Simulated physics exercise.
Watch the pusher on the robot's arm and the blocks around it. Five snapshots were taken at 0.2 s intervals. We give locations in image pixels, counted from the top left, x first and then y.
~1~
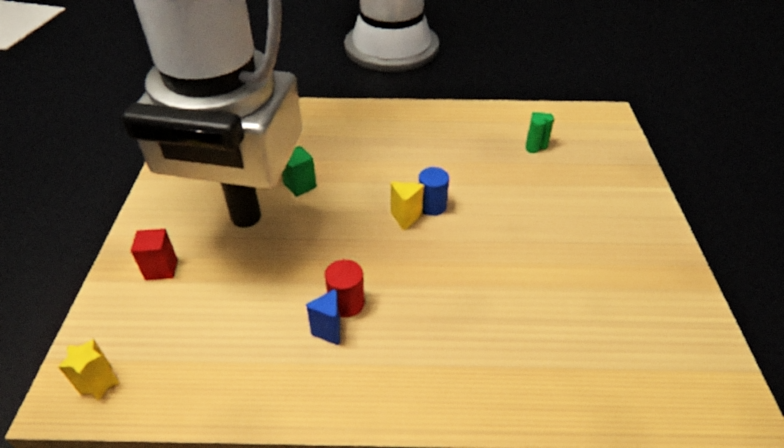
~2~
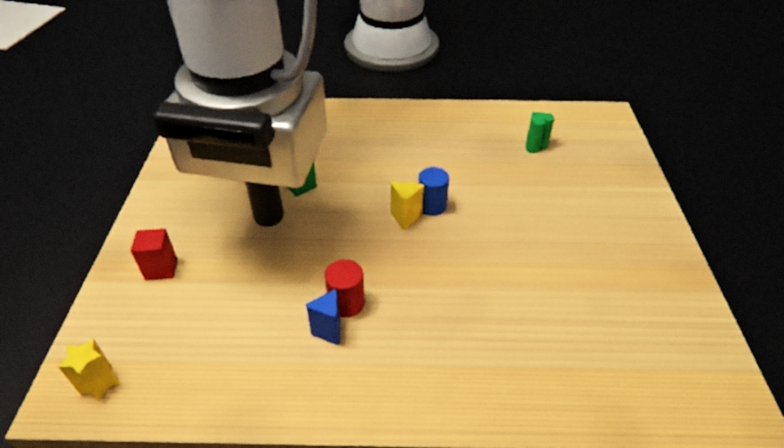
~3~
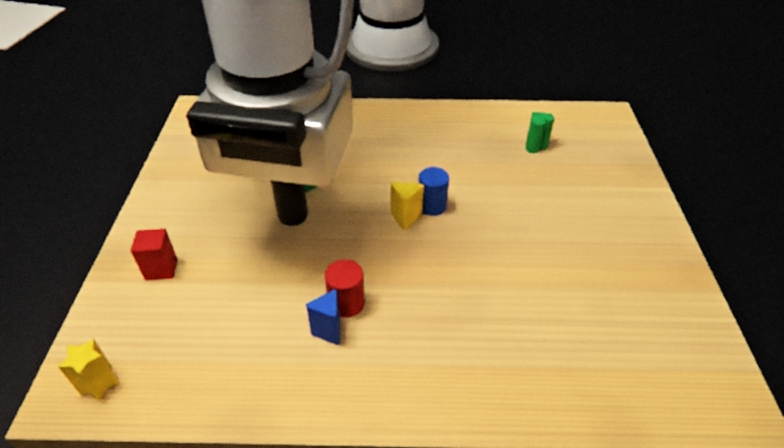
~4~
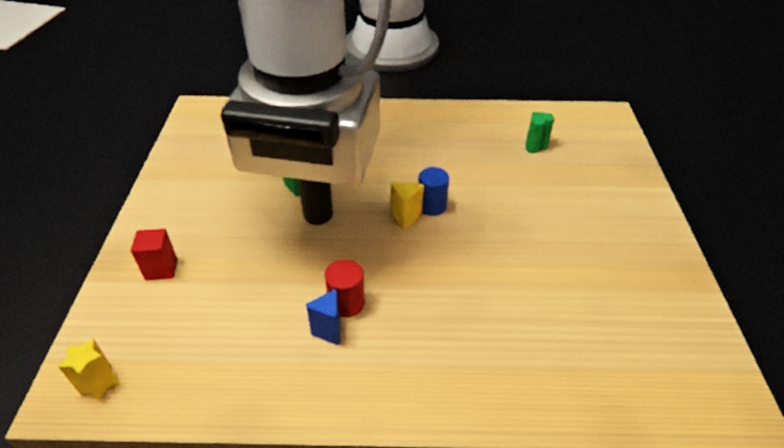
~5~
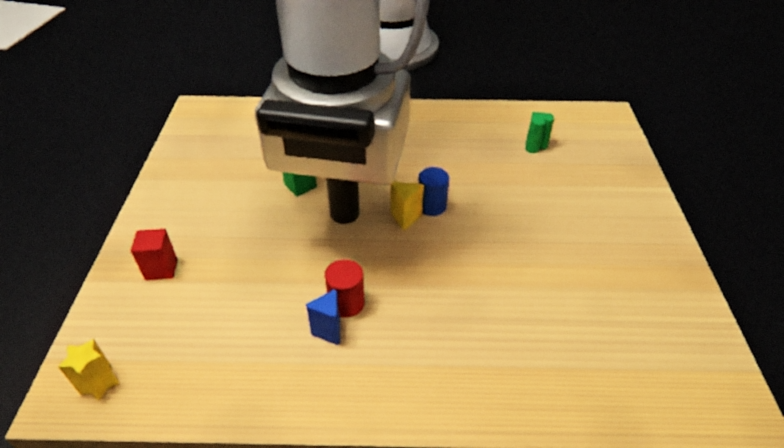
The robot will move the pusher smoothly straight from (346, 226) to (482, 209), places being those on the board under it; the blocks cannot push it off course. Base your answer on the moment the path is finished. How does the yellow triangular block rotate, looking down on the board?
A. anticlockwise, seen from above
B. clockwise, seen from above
The correct letter is B.
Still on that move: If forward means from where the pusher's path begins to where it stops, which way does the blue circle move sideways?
Facing the way the path runs, start to end, you'll find the blue circle has shifted left.
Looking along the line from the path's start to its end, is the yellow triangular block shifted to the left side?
No, it doesn't check out.
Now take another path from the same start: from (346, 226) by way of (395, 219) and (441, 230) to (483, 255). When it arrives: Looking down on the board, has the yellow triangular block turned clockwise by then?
Short answer: No.
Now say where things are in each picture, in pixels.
The first picture shows lower end of the pusher at (247, 219), tops of blocks, green square piece at (296, 156), yellow triangular block at (406, 188), blue circle at (434, 176).
The second picture shows pusher at (269, 218), blocks as before.
The third picture shows pusher at (293, 217), blocks as before.
The fourth picture shows pusher at (319, 216), blocks as before.
The fifth picture shows pusher at (345, 215), green square piece hidden, yellow triangular block at (406, 188), blue circle at (434, 176).
The first path, step by step. One third of the way, pusher at (392, 210); yellow triangular block at (418, 189), turned 20° clockwise.
Two thirds of the way, pusher at (439, 204); yellow triangular block at (465, 193), turned 45° clockwise; blue circle at (458, 169).
At the end, pusher at (483, 198); green square piece not moved; yellow triangular block at (491, 197), turned 100° clockwise; blue circle at (475, 161).
